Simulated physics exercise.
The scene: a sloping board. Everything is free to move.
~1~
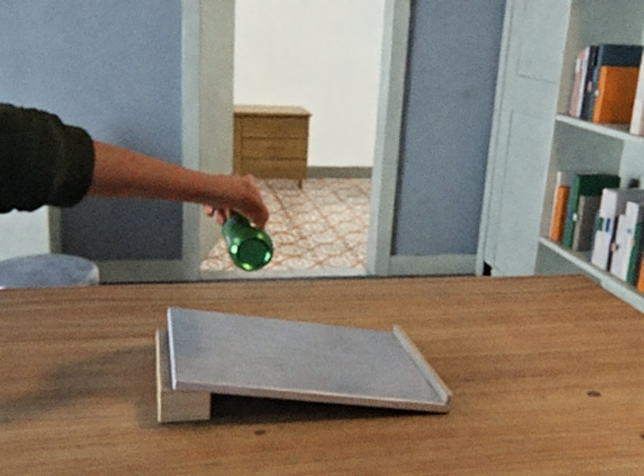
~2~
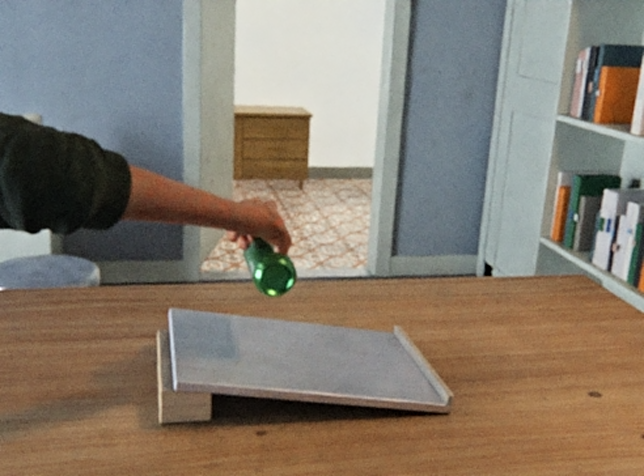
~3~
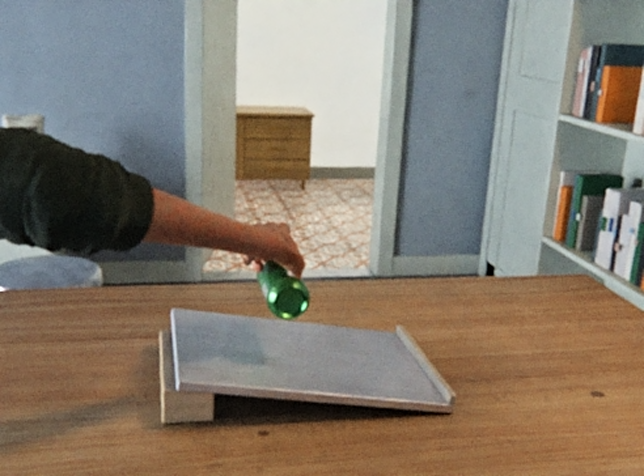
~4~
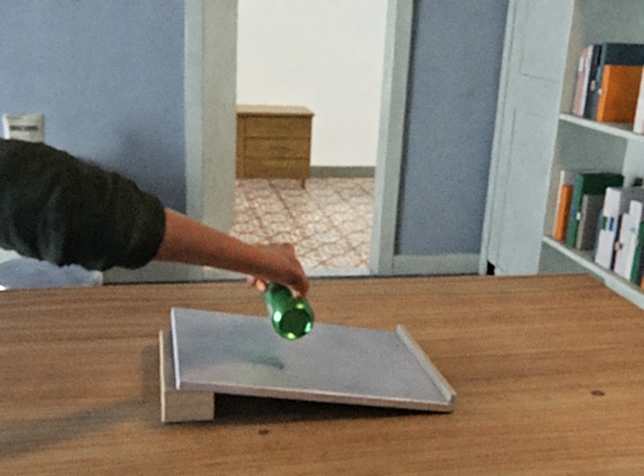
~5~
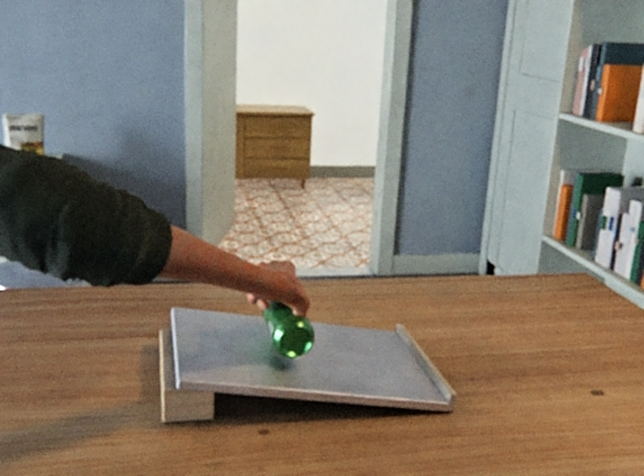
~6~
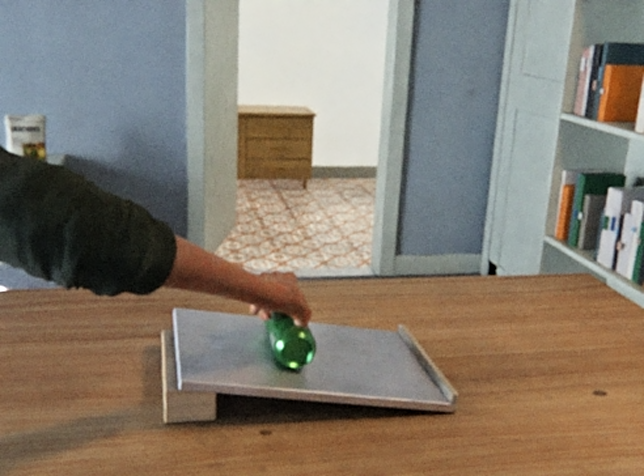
An arm in a dark sleeve reaches in from the left over a wooden table, seen from the front and slightly above, in a room with blue walls. A pale grey board slopes down to the right on a wooden block, with a doorway and drawers behind and bookshelves at right. The hand carries a green can rightward and down, sets it on the board and keeps holding it.
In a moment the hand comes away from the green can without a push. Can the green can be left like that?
Here the green can slides or rolls down.
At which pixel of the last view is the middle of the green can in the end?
Near (410, 345).
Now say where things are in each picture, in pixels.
On its way; green can (246, 238), in the first picture.
On its way; green can (269, 262), in the second picture.
On its way; green can (282, 285), in the third picture.
On its way; green can (286, 304), in the fourth picture.
On its way; green can (287, 321), in the fifth picture.
Set down, still held; green can (288, 332), in the sixth picture.
Then, 0.60 s after the last picture, green can rolled well along near (356, 339).
Then, 0.80 s after the last picture, green can rolled well along near (413, 342).
At rest, moved from the start, green can. Seen from the same camera at the end, green can near (410, 345). The green can runs down the board.
